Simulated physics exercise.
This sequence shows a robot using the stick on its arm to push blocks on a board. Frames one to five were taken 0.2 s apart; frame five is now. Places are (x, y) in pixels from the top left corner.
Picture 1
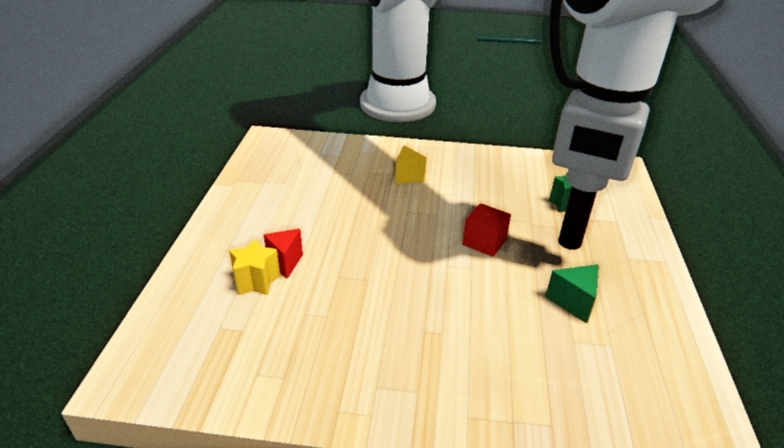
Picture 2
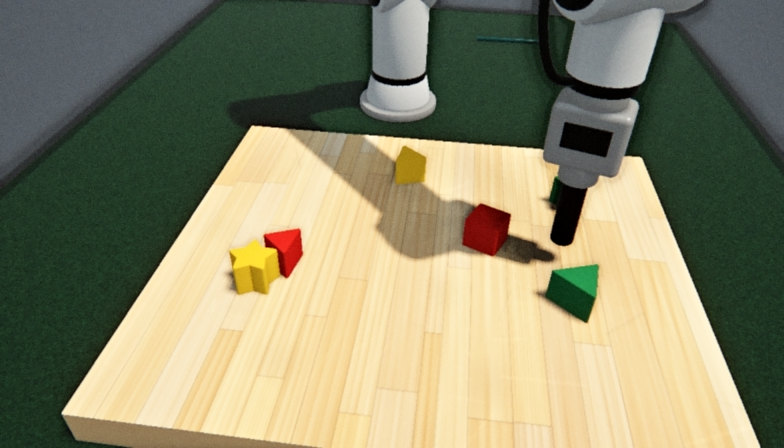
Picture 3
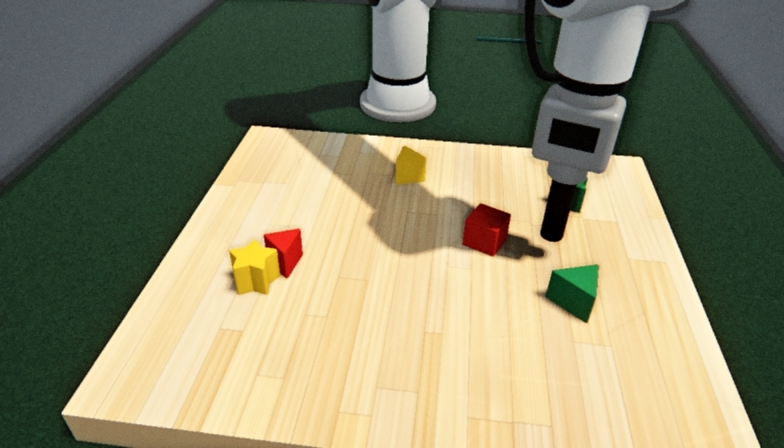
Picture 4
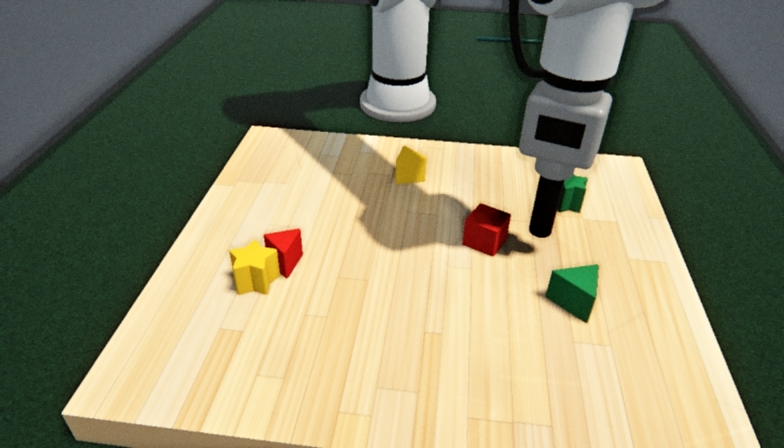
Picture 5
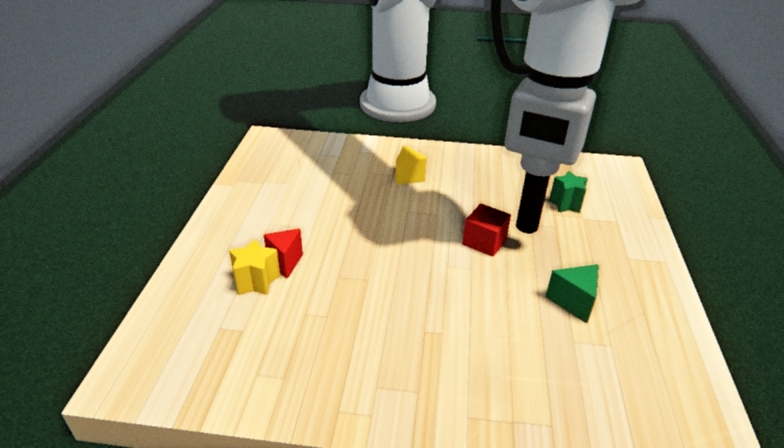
To begin with, a robot arm holds its black stick over the right side of a wooden board, between a red block and green blocks. The stick then moves a short way left toward the red block, uncovering a green star-shaped block behind it, while all the blocks stay still.
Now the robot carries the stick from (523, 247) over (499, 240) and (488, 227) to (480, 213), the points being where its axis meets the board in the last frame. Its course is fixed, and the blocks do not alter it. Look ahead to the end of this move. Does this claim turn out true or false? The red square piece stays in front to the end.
False
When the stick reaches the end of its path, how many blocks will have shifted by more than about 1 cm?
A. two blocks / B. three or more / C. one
It's C.
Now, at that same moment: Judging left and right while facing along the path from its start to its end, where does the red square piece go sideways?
Its shift is leftward.
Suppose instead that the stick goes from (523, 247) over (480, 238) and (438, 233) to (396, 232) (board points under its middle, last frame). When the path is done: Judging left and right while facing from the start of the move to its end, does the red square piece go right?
No - that is not the case.
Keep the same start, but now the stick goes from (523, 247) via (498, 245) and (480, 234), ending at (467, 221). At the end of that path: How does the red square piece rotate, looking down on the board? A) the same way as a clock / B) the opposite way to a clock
My answer is option B.
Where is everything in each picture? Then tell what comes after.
The first picture shows stick tip (570, 243); block tops, red square piece (489, 216).
The second picture shows stick (561, 239); blocks unchanged.
The third picture shows stick (551, 236); blocks unchanged.
The fourth picture shows stick (540, 231); blocks unchanged.
The fifth picture shows stick (527, 227); red square piece (489, 216).
The first path, step by step. Halfway along, stick (494, 214); red square piece (468, 211), turned 35° anticlockwise.
At the end, stick (483, 194); red square piece (467, 210), turned 45° anticlockwise.
